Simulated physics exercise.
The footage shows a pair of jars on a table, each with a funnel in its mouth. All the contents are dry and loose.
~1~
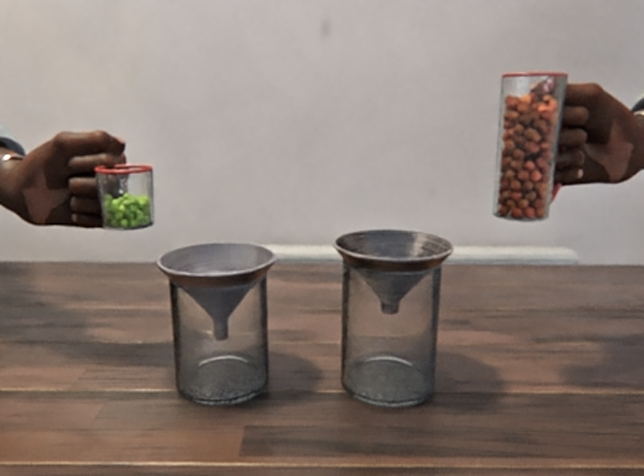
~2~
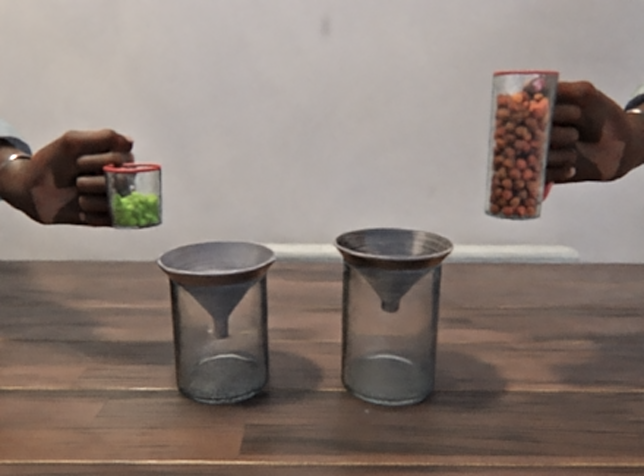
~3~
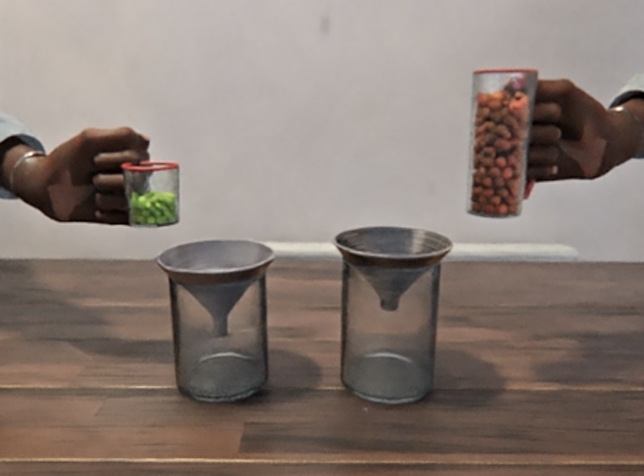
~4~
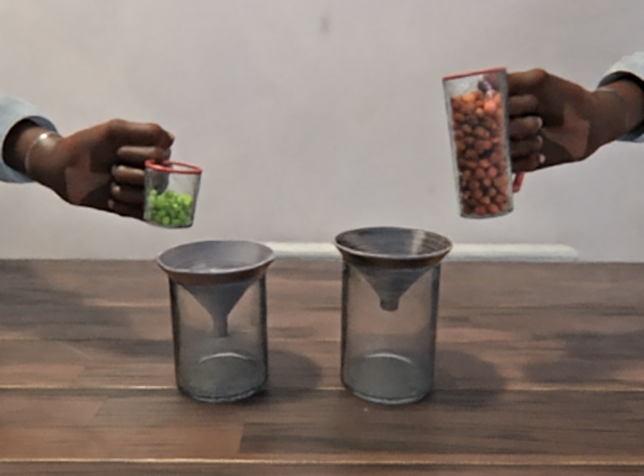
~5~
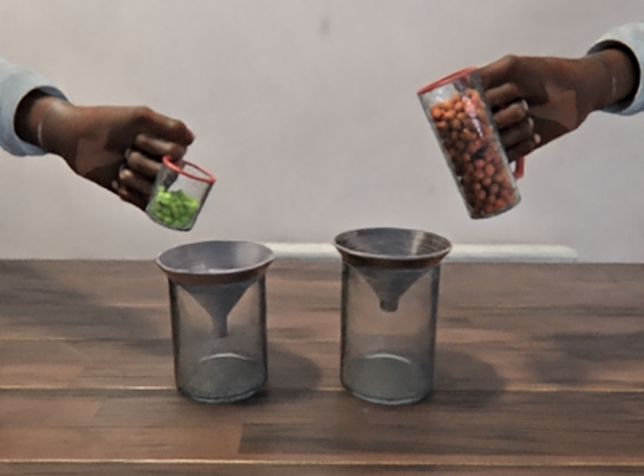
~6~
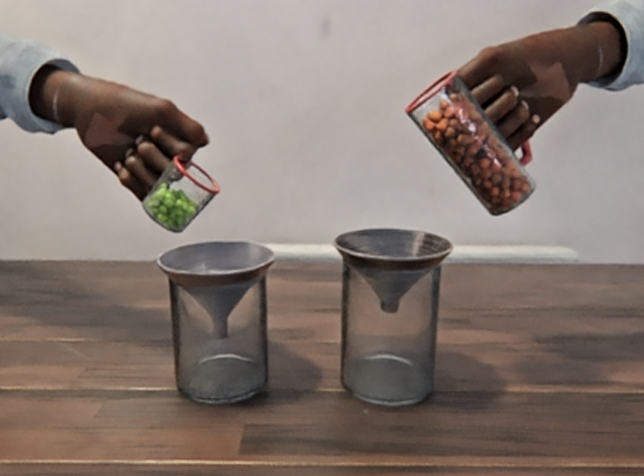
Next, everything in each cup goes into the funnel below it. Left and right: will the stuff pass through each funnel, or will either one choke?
Left funnel - chokes up, right - chokes up.
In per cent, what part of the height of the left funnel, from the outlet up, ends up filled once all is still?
Estimate: Close to 65 %.
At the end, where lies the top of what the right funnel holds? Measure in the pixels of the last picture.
Looks like it tops out around (363, 244).
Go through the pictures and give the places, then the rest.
Left funnel at (218, 267), outlet at (222, 340), under two pieces wide; left cup at (127, 197), holding dried peas; right funnel at (392, 253), outlet at (390, 313), under two pieces wide; right cup at (527, 148), holding clay pellets, in the first frame.
Left cup at (135, 196), upright; right cup at (519, 146), upright, in the second frame.
Left cup at (153, 194), upright; right cup at (499, 145), upright, in the third frame.
Left cup at (171, 194), tipped 10°; right cup at (480, 145), tipped 10°, in the fourth frame.
Left cup at (179, 195), tipped 25°; right cup at (471, 146), tipped 25°, in the fifth frame.
Left funnel at (218, 266), outlet at (221, 338); left cup at (180, 196), tipped 41°; right funnel at (392, 252), outlet at (389, 312); right cup at (472, 147), tipped 41°, in the sixth frame.
Then, 0.21 s past the last view, left, all still in the cup; right, all still in the cup.
Then, 0.48 s past the last view, left, all still in the cup; right, nearly all still in the cup, a stray few in or over the funnel.
Then, 0.76 s past the last view, left, about two thirds still in the cup, about a third in or over the funnel; right, most still in the cup, a small part in or over the funnel, a stray few down in the jar.
Finally, left, nearly all stuck in the funnel, a small part down in the jar; right, nearly all stuck in the funnel, a stray few down in the jar.
